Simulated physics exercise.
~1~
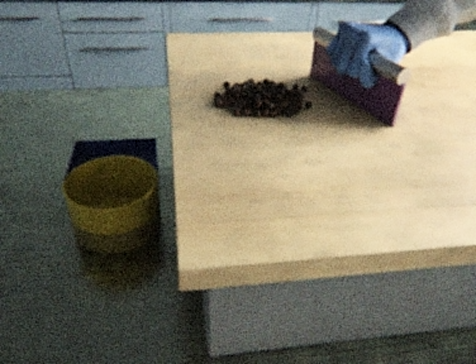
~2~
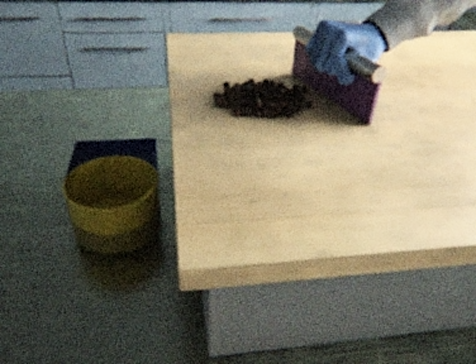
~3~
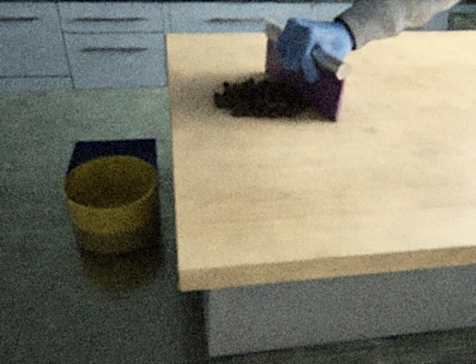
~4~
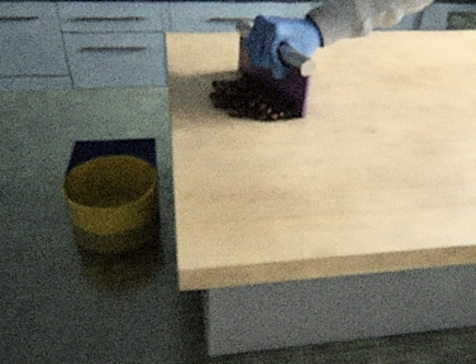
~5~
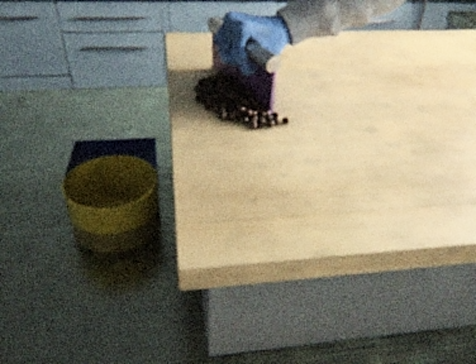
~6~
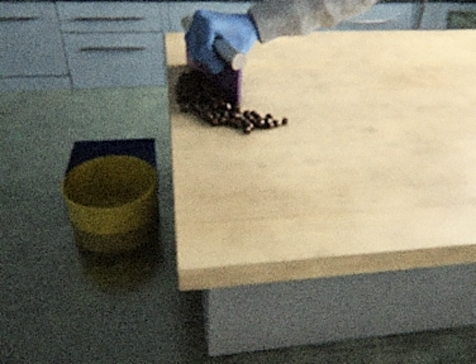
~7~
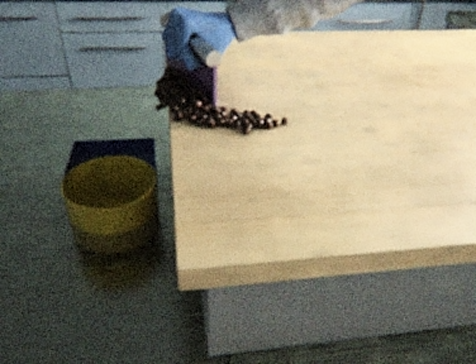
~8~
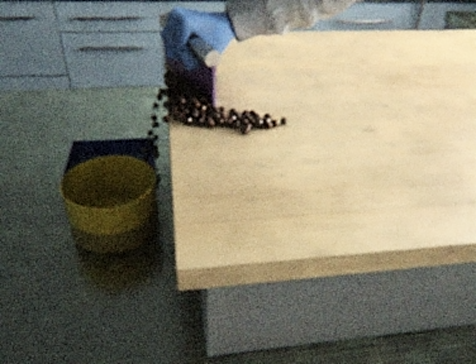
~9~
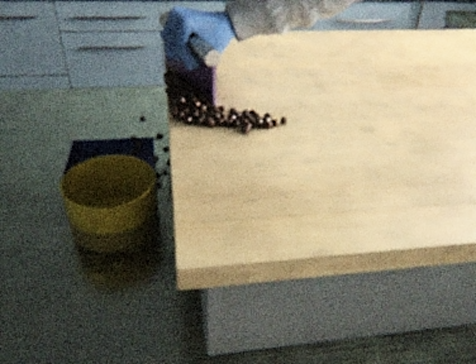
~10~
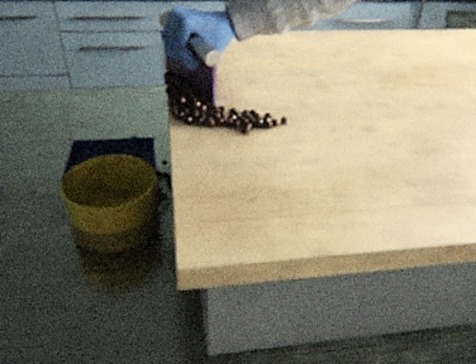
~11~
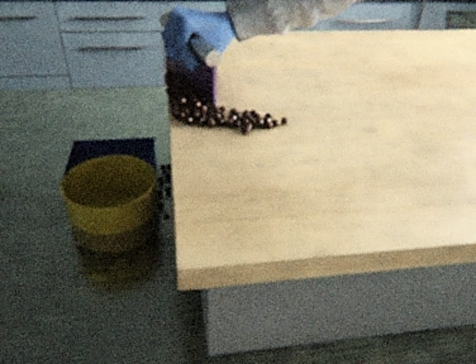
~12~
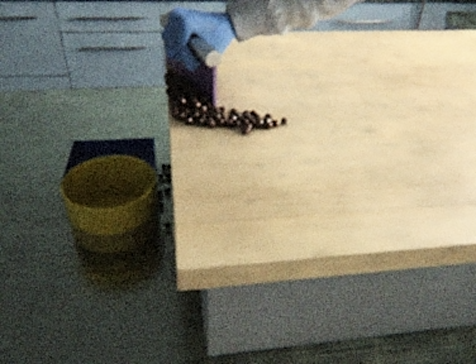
In this clip, a blue-gloved hand pushes a pile of small dark balls leftward across a wooden tabletop with a purple scraper, stopping at the left edge; a few spill off beside the yellow pot and blue tin, while most stay on top.
